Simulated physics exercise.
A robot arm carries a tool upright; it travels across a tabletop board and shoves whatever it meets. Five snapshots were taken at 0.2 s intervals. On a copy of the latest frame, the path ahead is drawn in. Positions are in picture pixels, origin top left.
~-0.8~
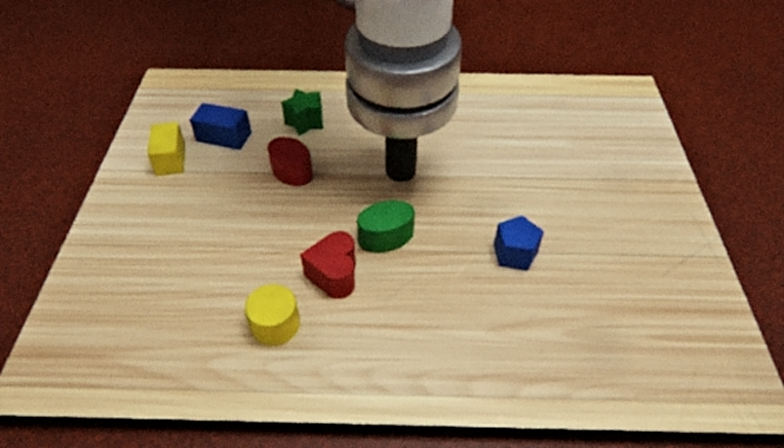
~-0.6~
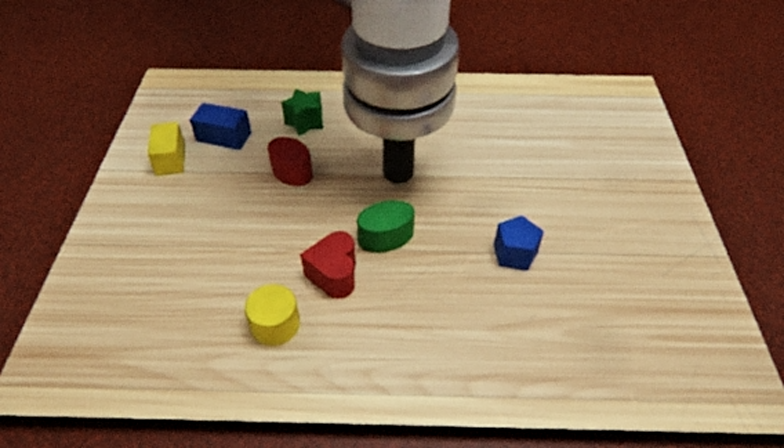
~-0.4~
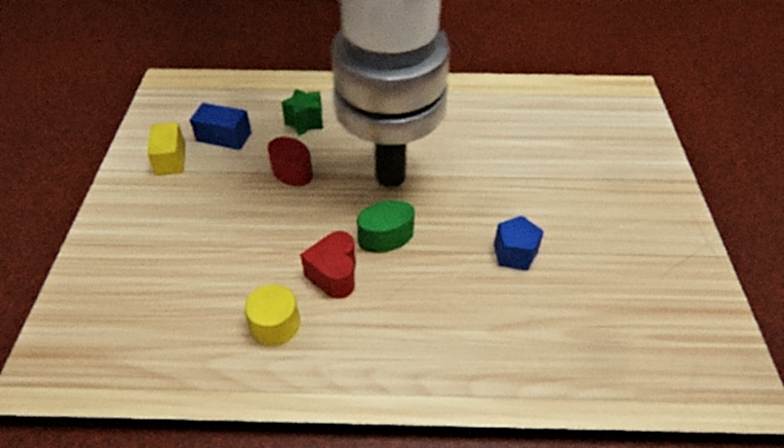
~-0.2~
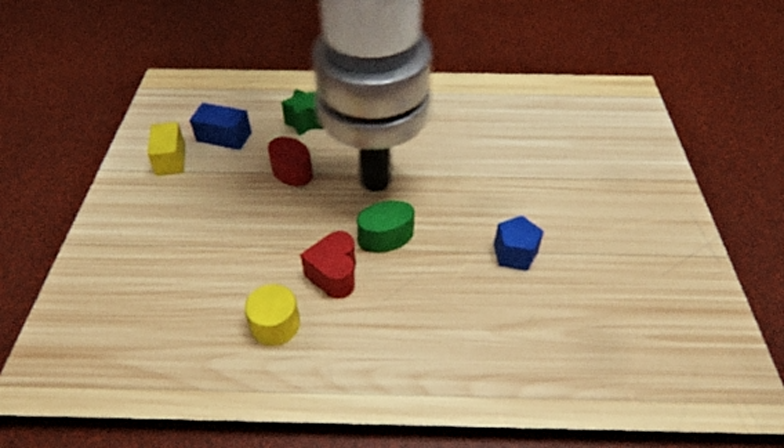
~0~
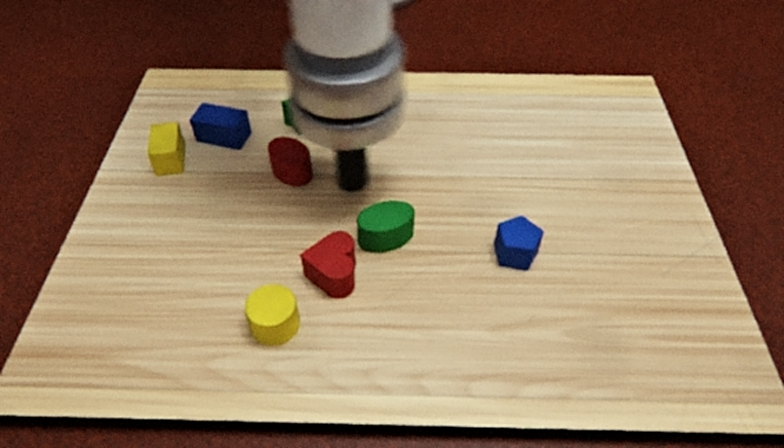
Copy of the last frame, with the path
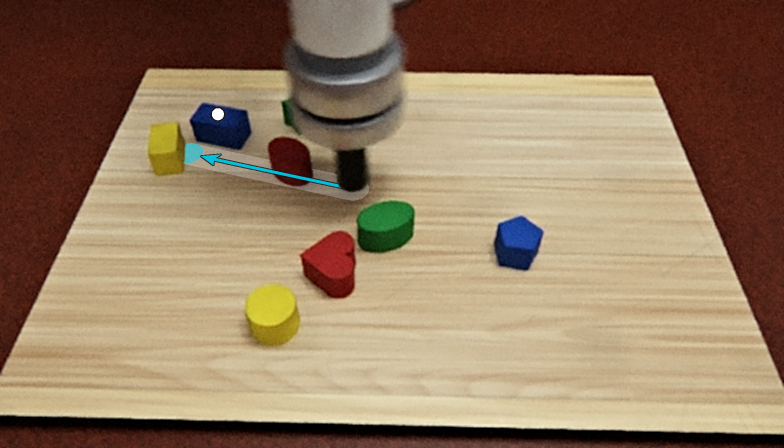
On a light wooden board, a gray robotic arm with a dark tip hangs over scattered red, green, blue and yellow blocks. The arm slides a short way left, barely shifting at first, then moving farther and partly covering the green star, while every block stays still.
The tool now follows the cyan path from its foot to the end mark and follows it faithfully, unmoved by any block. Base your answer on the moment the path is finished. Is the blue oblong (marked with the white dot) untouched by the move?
My answer is no.
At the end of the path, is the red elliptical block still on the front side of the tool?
No - that is not the case.
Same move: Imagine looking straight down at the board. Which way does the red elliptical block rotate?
From overhead, the rotation is clockwise.
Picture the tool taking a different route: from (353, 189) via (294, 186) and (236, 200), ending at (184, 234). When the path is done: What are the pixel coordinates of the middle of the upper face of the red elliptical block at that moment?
It ends at (261, 139).
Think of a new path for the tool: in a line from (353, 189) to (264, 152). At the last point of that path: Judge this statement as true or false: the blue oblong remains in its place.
The claim holds.
Path on the board, from (353, 189) directly to (188, 153); the dot is on the blue oblong.
What follows on the original path. One third of the way, tool (294, 169); red elliptical block (263, 139), turned 20° clockwise.
Two thirds of the way, tool (238, 157); blue oblong (203, 104); red elliptical block (236, 121), turned 100° clockwise.
At the end, tool (185, 145); yellow oblong (150, 137), turned 15° anticlockwise; blue oblong (201, 100); red elliptical block (234, 118), turned 125° clockwise; green elliptical block in place.
